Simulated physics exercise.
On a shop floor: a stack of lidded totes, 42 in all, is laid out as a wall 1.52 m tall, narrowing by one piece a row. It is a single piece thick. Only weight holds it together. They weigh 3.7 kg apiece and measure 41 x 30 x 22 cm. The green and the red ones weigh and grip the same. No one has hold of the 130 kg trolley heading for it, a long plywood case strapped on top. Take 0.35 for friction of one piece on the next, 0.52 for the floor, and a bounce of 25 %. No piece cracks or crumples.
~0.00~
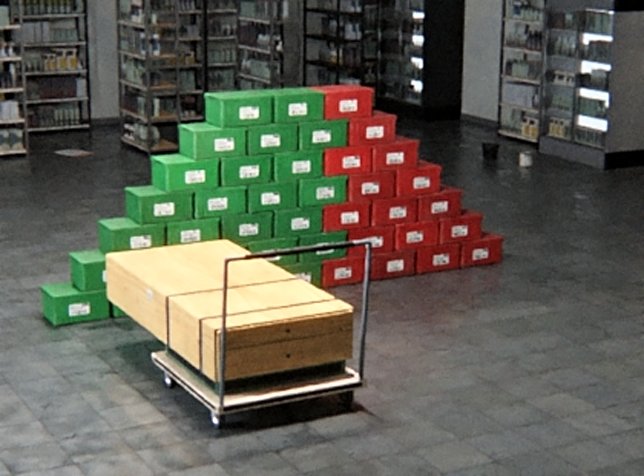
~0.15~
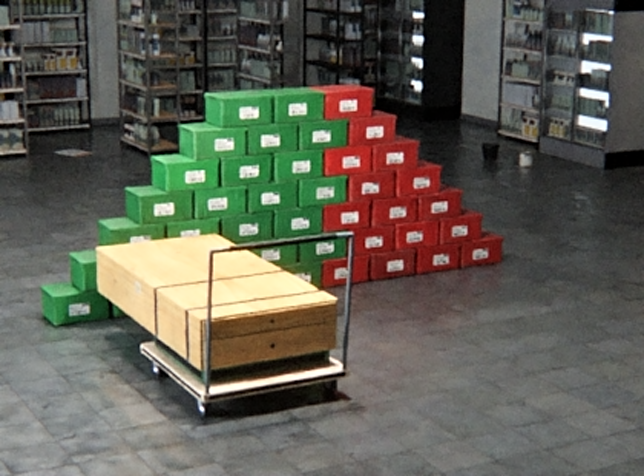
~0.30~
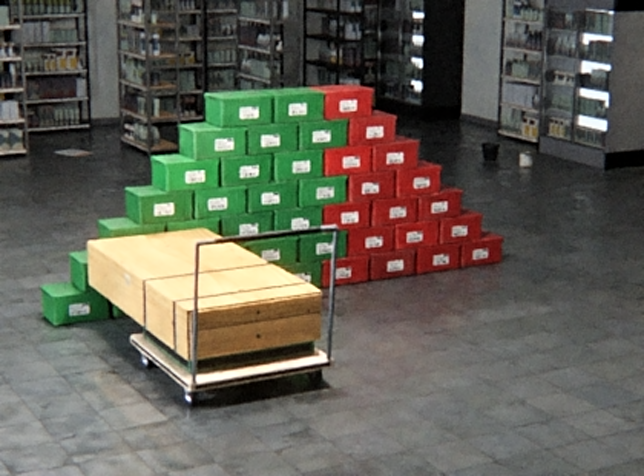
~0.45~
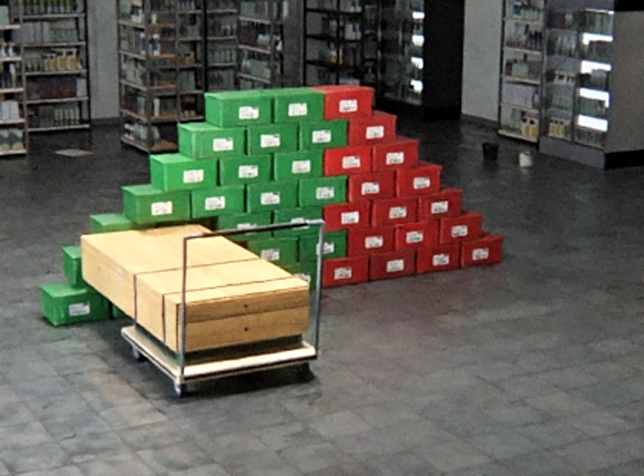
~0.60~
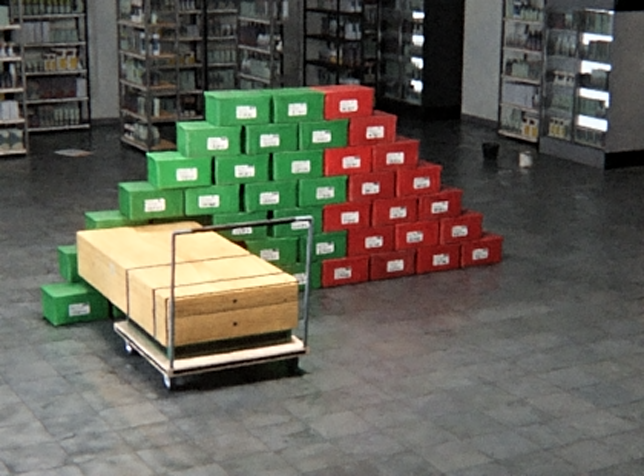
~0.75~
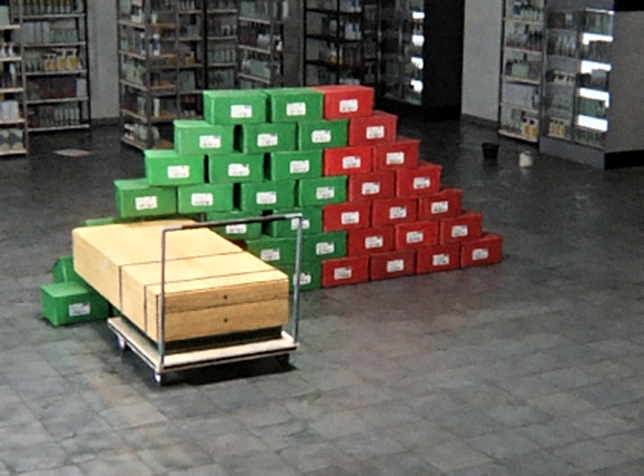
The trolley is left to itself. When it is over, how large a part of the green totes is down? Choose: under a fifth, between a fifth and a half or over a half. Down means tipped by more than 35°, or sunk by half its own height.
The part is over a half.
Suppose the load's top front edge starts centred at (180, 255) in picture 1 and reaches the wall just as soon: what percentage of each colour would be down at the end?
In that case green 20, red 0 per cent.
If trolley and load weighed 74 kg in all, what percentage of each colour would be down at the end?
Then green 70, red 10 per cent.
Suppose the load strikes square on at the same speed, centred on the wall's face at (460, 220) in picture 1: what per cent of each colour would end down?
In that case green 0, red 40 per cent.
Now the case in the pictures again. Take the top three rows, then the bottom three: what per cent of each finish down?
From the top 80, from the bottom 30 per cent.
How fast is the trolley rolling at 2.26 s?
Near 0.6 m/s.
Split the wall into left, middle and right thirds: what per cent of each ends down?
In per cent: Left 70, middle 60, right 0.
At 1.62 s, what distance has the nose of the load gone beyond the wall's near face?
About 50 cm past it.
After 1.62 s, load 48 cm past the wall's line, still rolling; 6 of the 26 green totes down (6 of 42 in all colours); top green tote 23° from how it stood; top red tote 23° from how it stood.
After 2.26 s, load 37 cm past the wall's line, still rolling; 17 of the 26 green totes down (18 of 42 in all colours); top green tote 58° from how it stood, 71 cm lower; top red tote 64° from how it stood, 74 cm lower.
In the end (3.7 s), load 24 cm past the wall's line, stopped; 18 of the 26 green totes down (19 of 42 in all colours); top green tote on its side; top red tote on its side. That is 69 per cent. From the last view, middles, top green tote near (281, 206), top red tote near (346, 240).
